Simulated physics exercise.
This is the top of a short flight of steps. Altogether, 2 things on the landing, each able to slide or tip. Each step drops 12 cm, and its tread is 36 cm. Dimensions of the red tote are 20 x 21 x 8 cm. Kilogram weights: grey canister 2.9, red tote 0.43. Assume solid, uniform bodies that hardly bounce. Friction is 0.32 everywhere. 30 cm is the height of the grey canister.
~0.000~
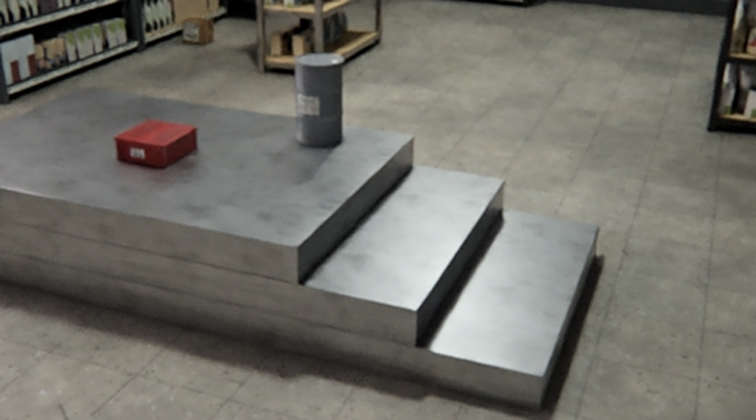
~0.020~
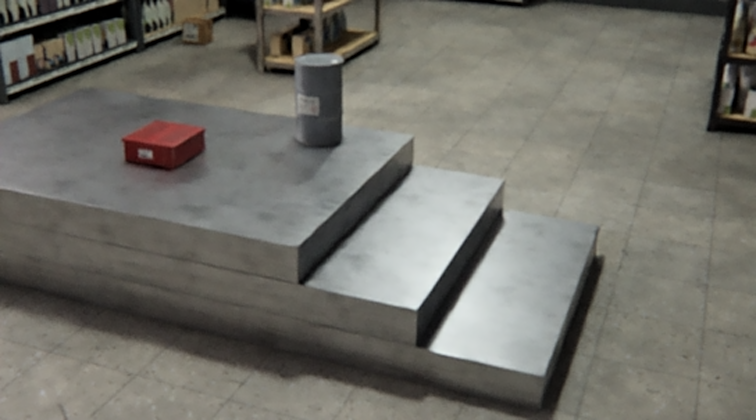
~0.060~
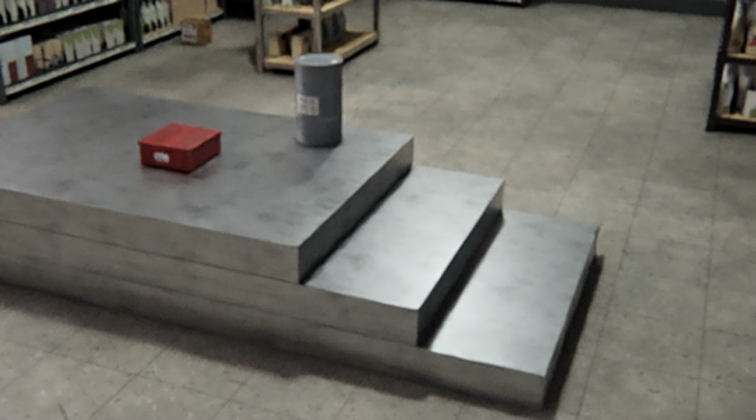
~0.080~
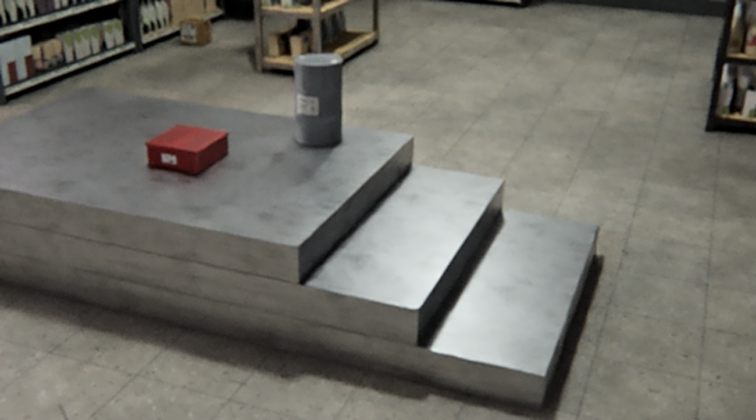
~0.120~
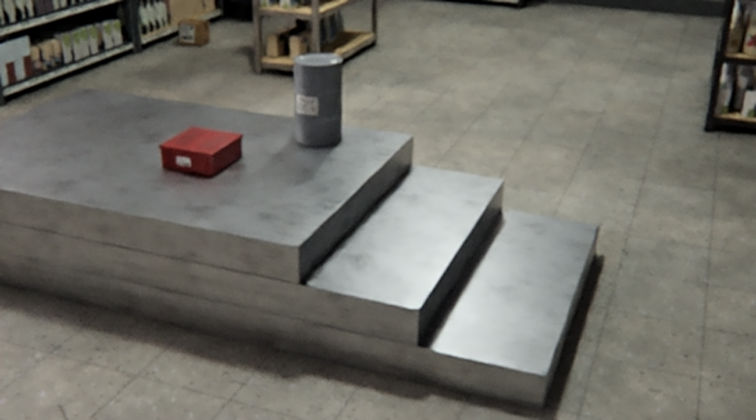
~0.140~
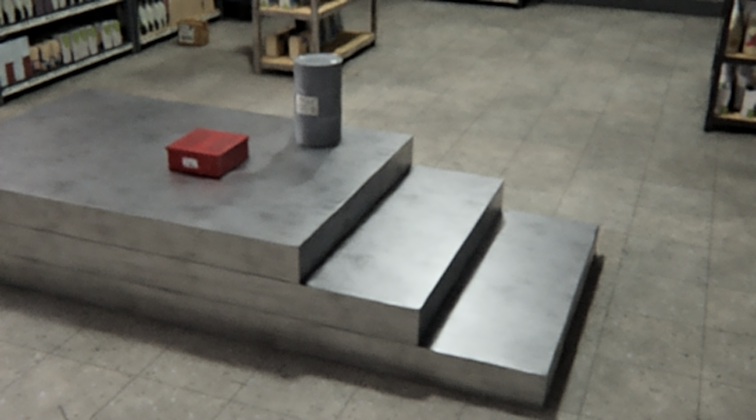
A red tote sits toward the left on top of a grey stepped platform, with a grey canister standing behind it to the right and shelves in the background. The tote slides slowly a short way to the right and slightly nearer the viewer, while the canister stays still.
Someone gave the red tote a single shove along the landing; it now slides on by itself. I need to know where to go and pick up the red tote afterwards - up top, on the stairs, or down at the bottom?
Look for it up top, it never left the landing.
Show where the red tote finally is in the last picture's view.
It ends up at about (279, 164).
After 0.24 s, edge 44 cm ahead; red tote near (238, 157).
After 0.34 s, edge 35 cm ahead; red tote near (260, 161).
In the end (0.9 s), edge 28 cm ahead; grey canister under 12 cm from the start. At the end, from the last picture's camera, red tote near (279, 164).
